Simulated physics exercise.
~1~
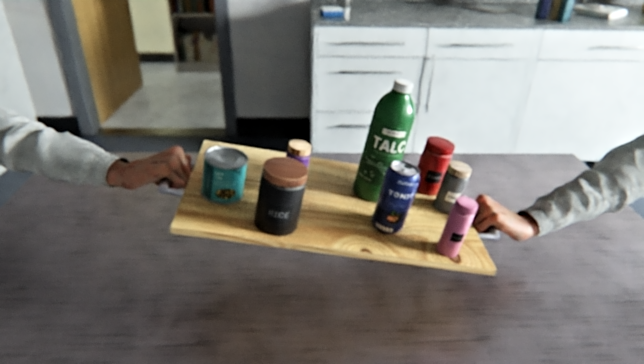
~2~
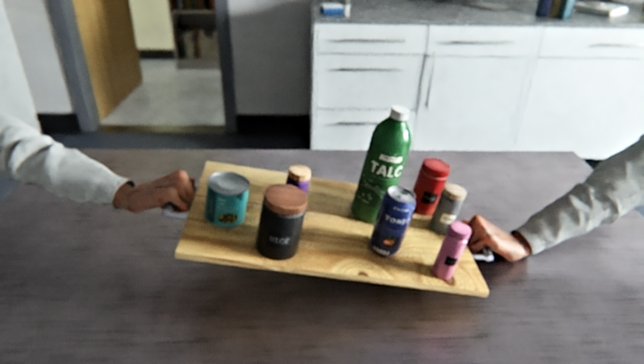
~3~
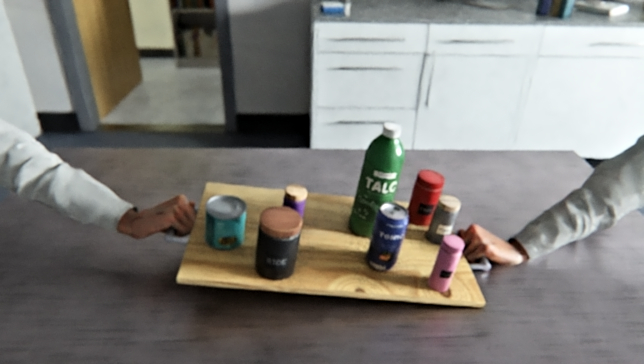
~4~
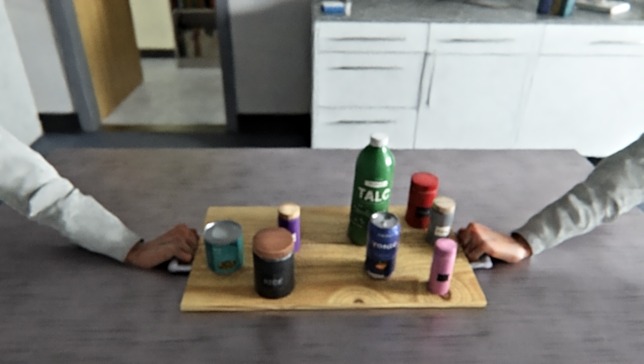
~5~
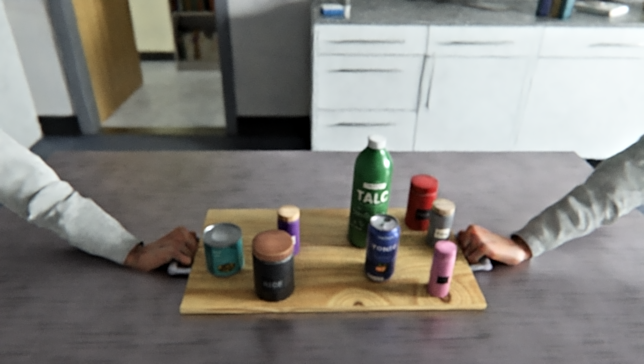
A wooden board with no rim, gripped at each end by a hand, hangs tilted above a dark table, its left side higher than its right. It carries a green bottle, a turquoise tin, a black jar, a blue can, a red jar and small pink, purple and grey shakers. The hands lower it, and the board gradually levels as the left side comes down. It then settles flat on the tabletop, turned slightly from how it began. The hands stay at its ends, and all eight items remain standing on the board.
